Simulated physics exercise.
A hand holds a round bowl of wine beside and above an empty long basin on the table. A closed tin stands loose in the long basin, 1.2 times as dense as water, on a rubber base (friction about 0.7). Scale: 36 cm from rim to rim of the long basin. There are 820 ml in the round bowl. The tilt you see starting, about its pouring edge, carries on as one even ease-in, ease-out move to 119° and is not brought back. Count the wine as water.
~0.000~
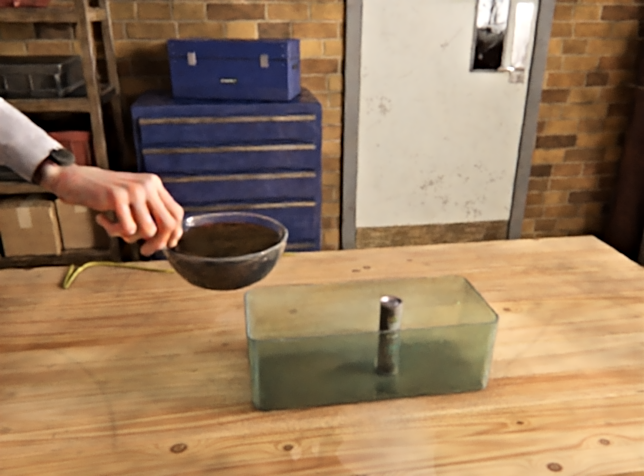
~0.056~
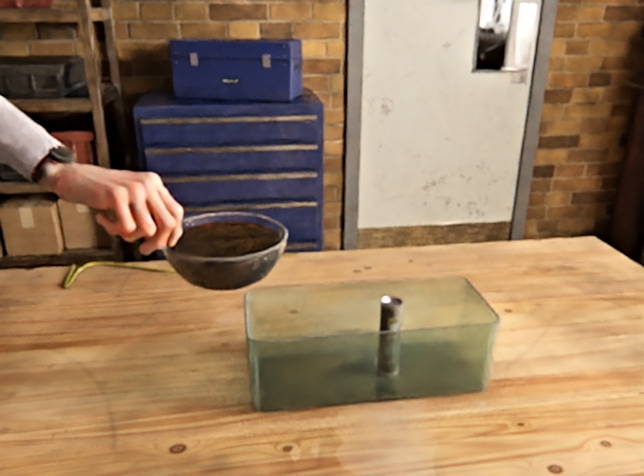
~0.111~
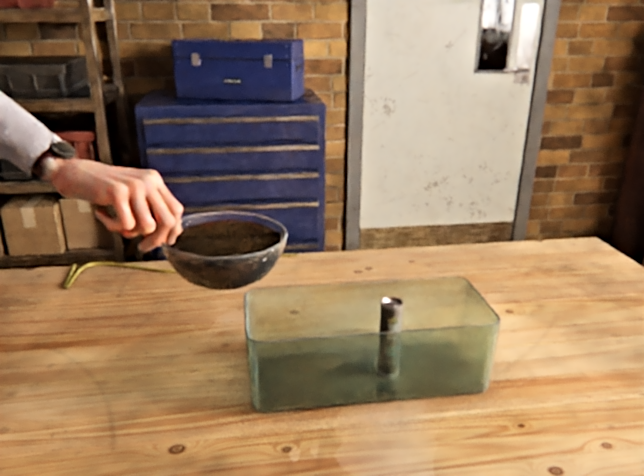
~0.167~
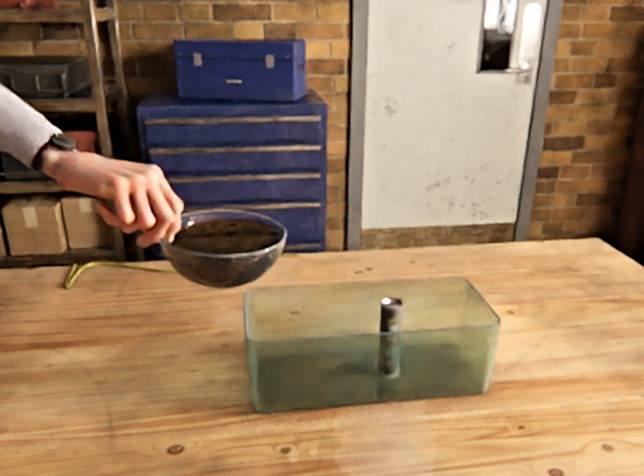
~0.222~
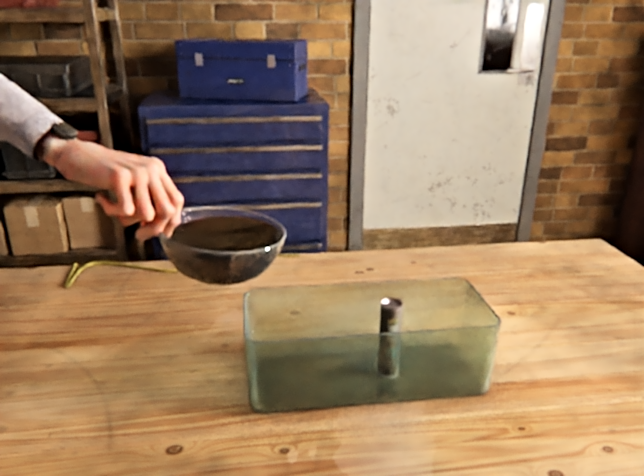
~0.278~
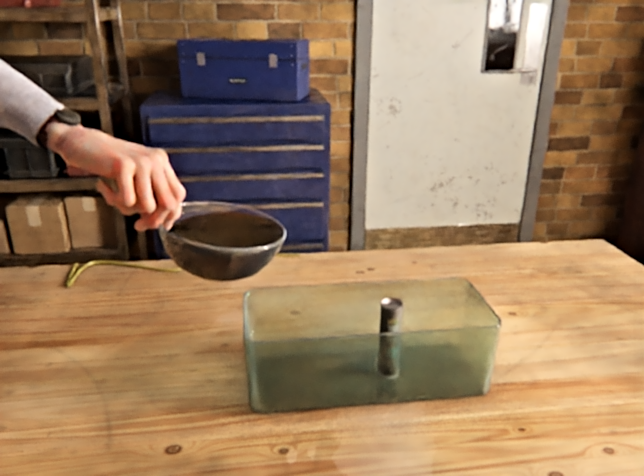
A hand held a round glass bowl of dark liquid above the left side of a long glass basin with a small cylinder standing inside, and slowly tilted the bowl slightly to the right.
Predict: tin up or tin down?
It remains upright.
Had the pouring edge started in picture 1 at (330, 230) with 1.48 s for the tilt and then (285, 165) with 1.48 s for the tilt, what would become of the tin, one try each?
First it stays up; then it keeps standing.
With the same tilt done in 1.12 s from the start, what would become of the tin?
Then it stays up.
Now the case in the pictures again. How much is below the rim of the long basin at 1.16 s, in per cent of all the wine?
Some 96 per cent.
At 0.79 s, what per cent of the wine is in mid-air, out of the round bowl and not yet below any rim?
About 42 per cent.
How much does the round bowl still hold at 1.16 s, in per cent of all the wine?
Some 0 per cent.
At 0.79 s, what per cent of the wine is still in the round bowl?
About 32 per cent.
By 0.79 s the tilt is 66° and 33 per cent is still to pour; the tin stands where it began.
By 1.16 s the tilt is 106° and 0 per cent is still to pour; the tin stands where it began.
By 1.55 s the tilt is 119° and 0 per cent is still to pour; the tin stands where it began.
By 1.98 s the tilt is 119° and 0 per cent is still to pour; the tin stands where it began.
At rest the tin stands where it began.
